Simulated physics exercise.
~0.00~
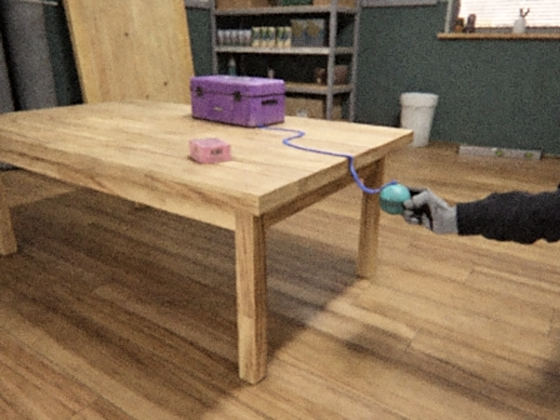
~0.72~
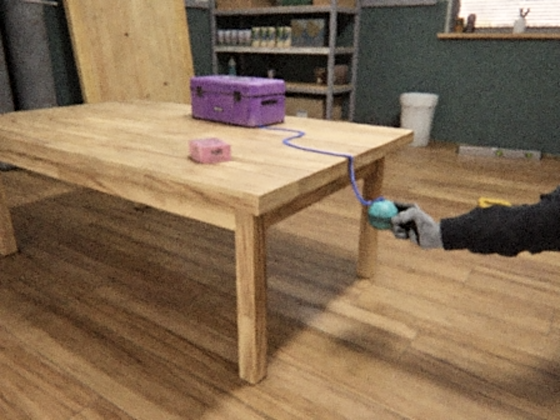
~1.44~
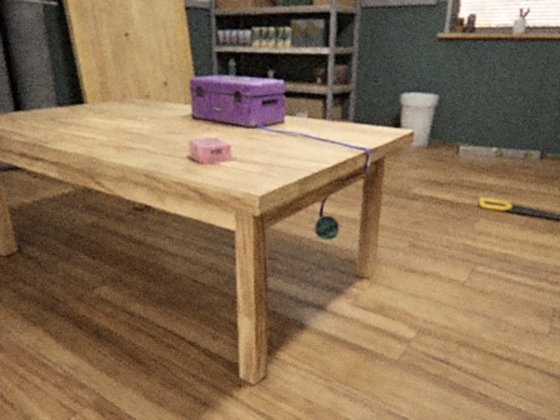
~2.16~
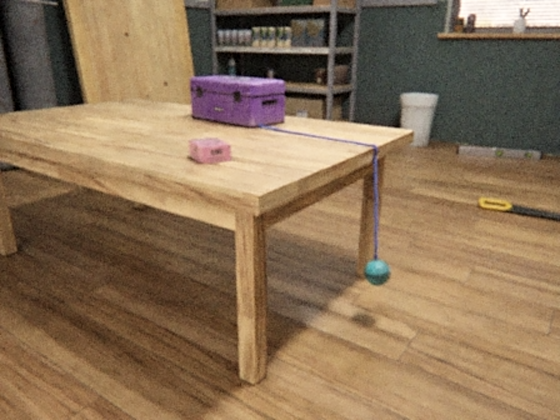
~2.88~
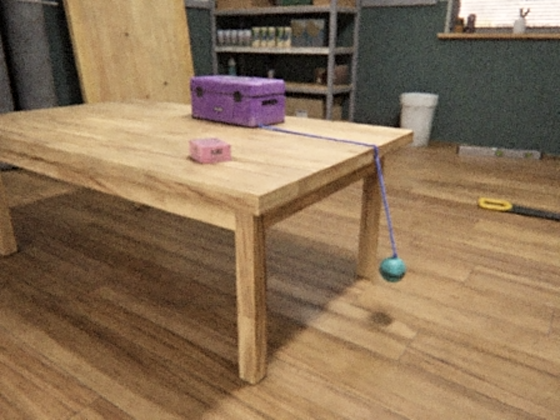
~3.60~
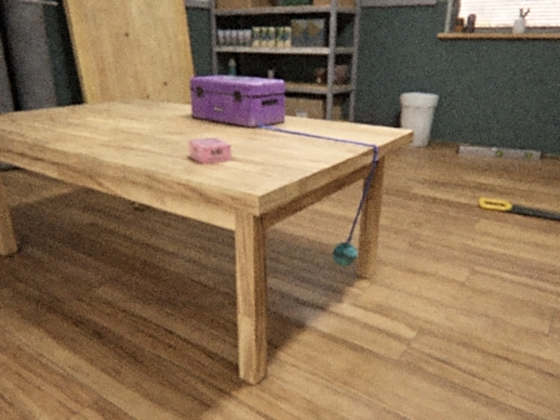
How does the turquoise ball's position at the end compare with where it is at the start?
At the start the ball is held in a gloved hand just off the right side of the workbench. By the end it is lower and further left, hanging from the ribbon near the bench's back right leg, above the floor.
